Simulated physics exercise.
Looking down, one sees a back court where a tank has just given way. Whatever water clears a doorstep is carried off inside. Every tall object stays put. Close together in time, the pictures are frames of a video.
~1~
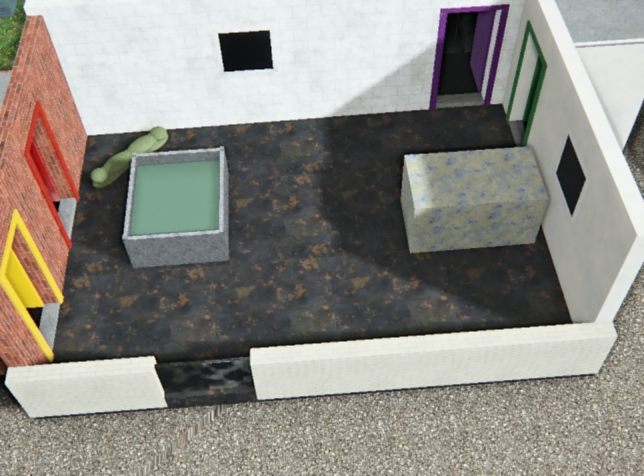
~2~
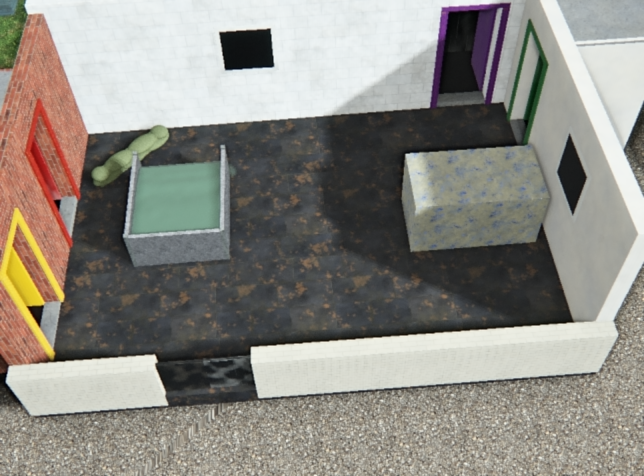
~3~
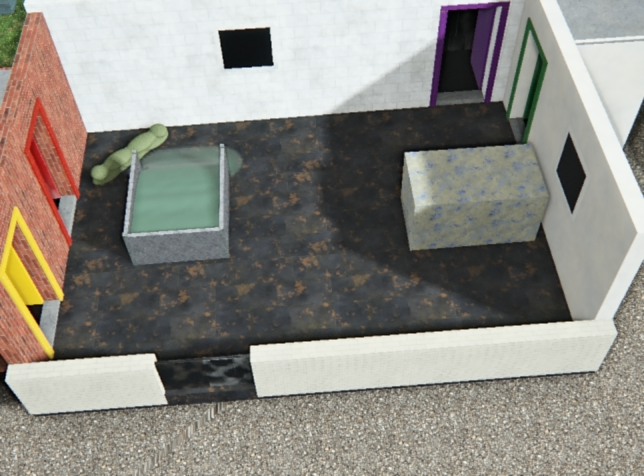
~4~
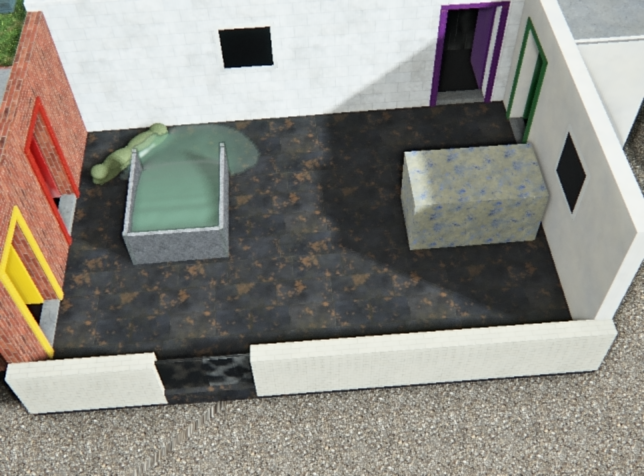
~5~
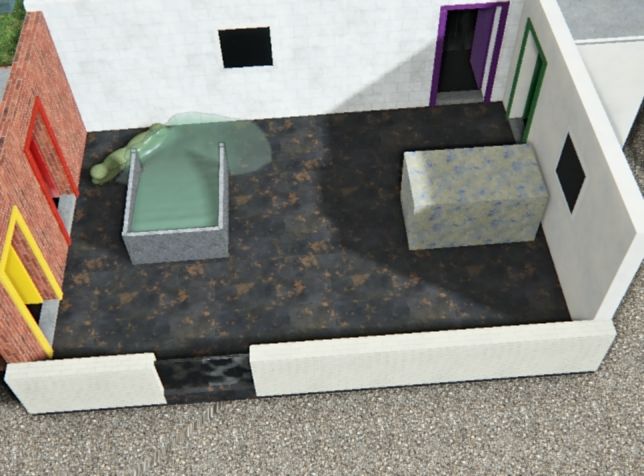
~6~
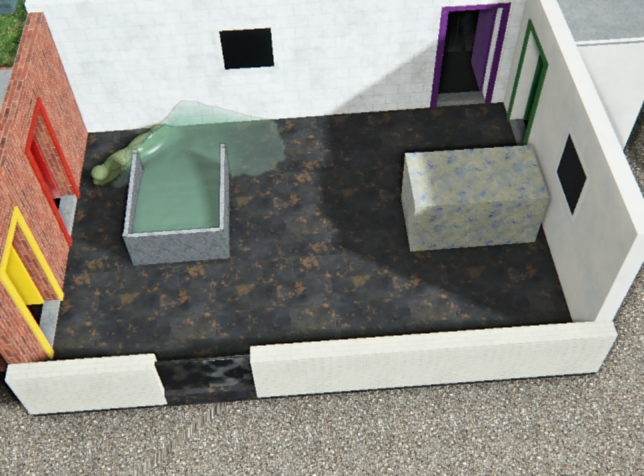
Green water poured out of the far side of a grey tank after its back wall vanished, then spread across the dark floor toward the white wall and around the lumpy green object nearby.
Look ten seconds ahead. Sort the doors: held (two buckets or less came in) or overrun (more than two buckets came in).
Sorted: Purple door held, yellow door held, red door held, green door overrun.
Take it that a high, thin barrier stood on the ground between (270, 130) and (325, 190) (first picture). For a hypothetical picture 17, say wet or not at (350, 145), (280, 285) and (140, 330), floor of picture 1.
As listed: Flooded, no water, clear.
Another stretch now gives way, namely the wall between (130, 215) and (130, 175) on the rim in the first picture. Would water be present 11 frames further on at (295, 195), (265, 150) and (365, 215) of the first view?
Taking the spots in turn: Untouched, untouched and untouched.
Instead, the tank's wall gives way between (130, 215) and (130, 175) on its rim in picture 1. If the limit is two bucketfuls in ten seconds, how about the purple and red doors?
Outcome - purple door comes in lower, red door breaks the threshold.
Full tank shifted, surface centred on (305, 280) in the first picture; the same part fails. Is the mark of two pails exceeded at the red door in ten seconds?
Then: Red keeps below it.
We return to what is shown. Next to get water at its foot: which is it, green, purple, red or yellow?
That would be the one in red, ahead of the rest.
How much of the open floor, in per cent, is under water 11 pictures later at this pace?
Roughly 30 percent.
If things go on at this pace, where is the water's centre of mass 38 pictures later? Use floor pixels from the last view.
Point: (279, 216).
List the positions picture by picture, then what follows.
The first frame shows the water tank at (177, 195) is whole and still.
In the second frame, water pours out on the water tank's far side and has run to a hidden place.
In the third frame, water pours out on the water tank's far side and has run to a hidden place.
In the fourth frame, the front is at (235, 133), out from the gap on the water tank's far side.
In the fifth frame, water pours out on the water tank's far side and has run to (244, 121).
In the sixth frame, the front is at (268, 120), out from the gap on the water tank's far side.
A moment on, water covers 15 % of the floor; the purple door not reached, the yellow door not reached, the red door not reached, the green door not reached.
Next, water covers 30 % of the floor; the purple door not reached, the yellow door not reached, the red door wet at the sill, nothing in, the green door not reached.
Then, water covers 55 % of the floor; the purple door wet at the sill, nothing in, the yellow door wet at the sill, nothing in, the red door wet at the sill, nothing in, the green door under two buckets in.
Later, water covers 75 % of the floor; the purple door wet at the sill, nothing in, the yellow door wet at the sill, nothing in, the red door under two buckets in, the green door far over two buckets in.
In the end, water covers 90 % of the floor; the purple door wet at the sill, nothing in, the yellow door under two buckets in, the red door under two buckets in, the green door far over two buckets in.
